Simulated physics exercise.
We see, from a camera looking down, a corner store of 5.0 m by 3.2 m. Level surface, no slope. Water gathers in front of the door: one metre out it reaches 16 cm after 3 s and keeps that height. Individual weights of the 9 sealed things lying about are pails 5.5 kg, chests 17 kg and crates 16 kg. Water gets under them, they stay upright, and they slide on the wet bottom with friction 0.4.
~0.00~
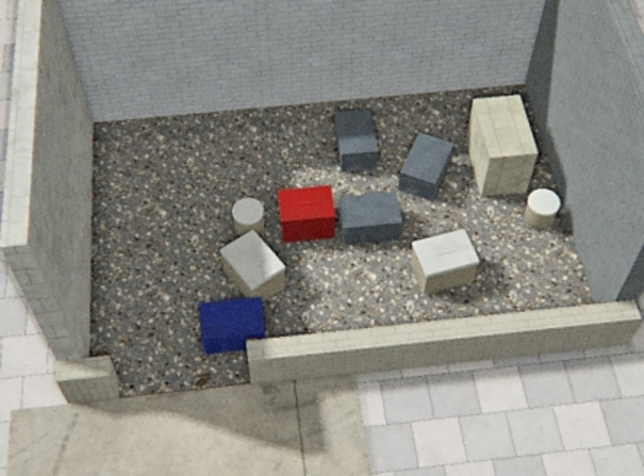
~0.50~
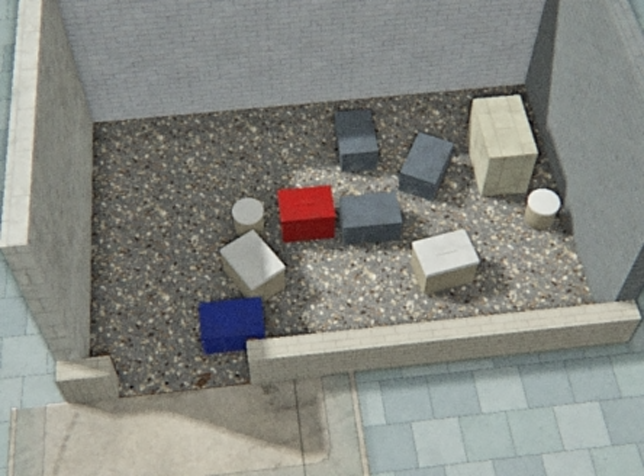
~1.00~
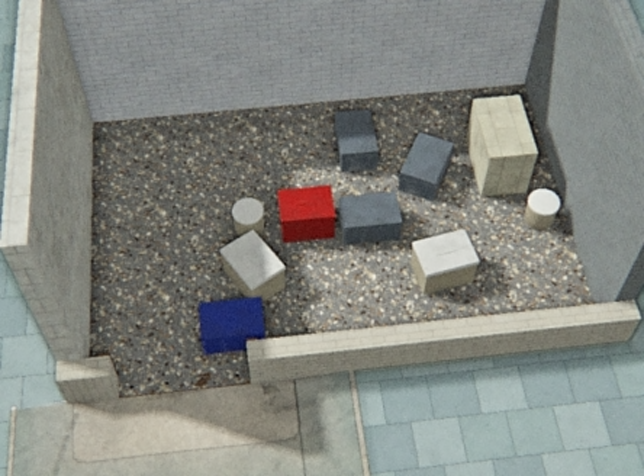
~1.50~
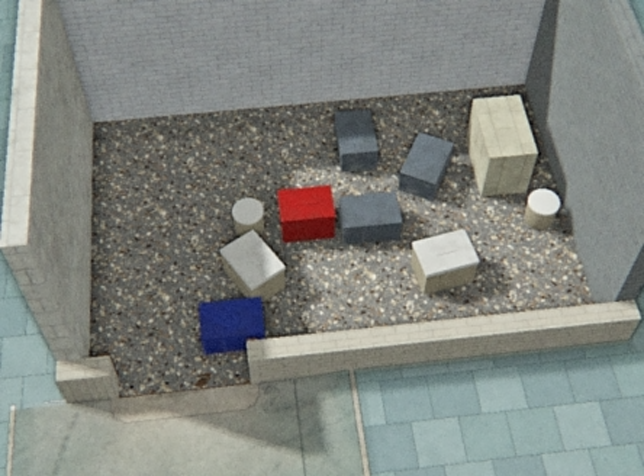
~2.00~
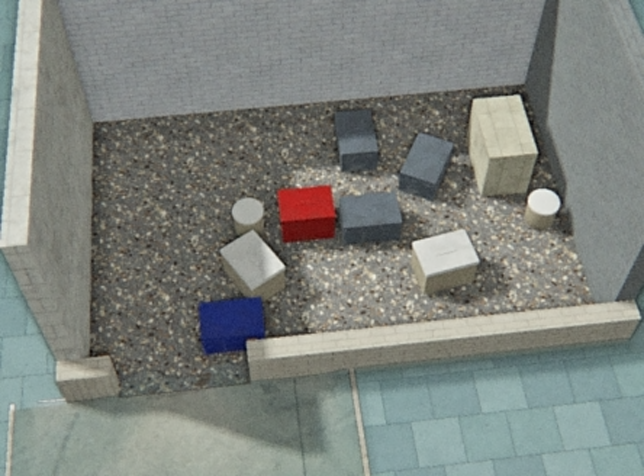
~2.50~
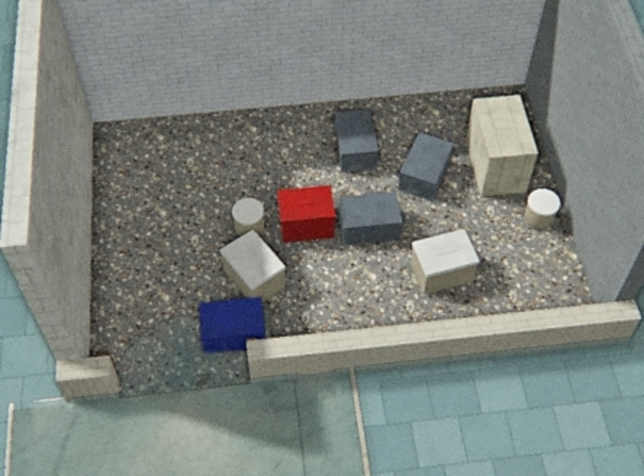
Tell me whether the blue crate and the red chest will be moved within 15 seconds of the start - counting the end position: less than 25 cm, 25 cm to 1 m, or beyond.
Judging by where they end up, the blue crate drifts a modest distance while the red chest keeps its spot.
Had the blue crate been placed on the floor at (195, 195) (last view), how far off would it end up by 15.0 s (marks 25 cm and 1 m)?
I'd say it goes a long distance.
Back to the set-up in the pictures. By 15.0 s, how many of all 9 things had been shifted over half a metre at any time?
The total is 3.
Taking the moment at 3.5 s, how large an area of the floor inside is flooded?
Wet area: Approx. 2.5 m2.
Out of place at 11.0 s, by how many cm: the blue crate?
40 cm, give or take.
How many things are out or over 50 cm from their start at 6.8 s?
The count is 0.
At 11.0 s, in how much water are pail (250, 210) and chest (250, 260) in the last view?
Depths: Near 4 cm, then near 2 cm.
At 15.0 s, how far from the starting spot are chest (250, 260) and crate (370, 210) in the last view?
Shifts: 20 cm / 20 cm.
After 3.5 s the blue crate is near (234, 309), 0.1 m from its start, aground; the red chest is near (306, 203), 0.0 m from its start, aground; 0 afloat.
After 6.8 s the blue crate is near (246, 288), 0.4 m from its start, aground; the red chest is near (306, 203), 0.0 m from its start, aground; 0 afloat.
After 11.0 s the blue crate is near (246, 288), 0.4 m from its start, aground; the red chest is near (306, 203), 0.0 m from its start, aground; 0 afloat.
After 15.0 s the blue crate is near (248, 282), 0.4 m from its start, afloat; the red chest is near (305, 203), 0.0 m from its start, aground; 6 afloat.
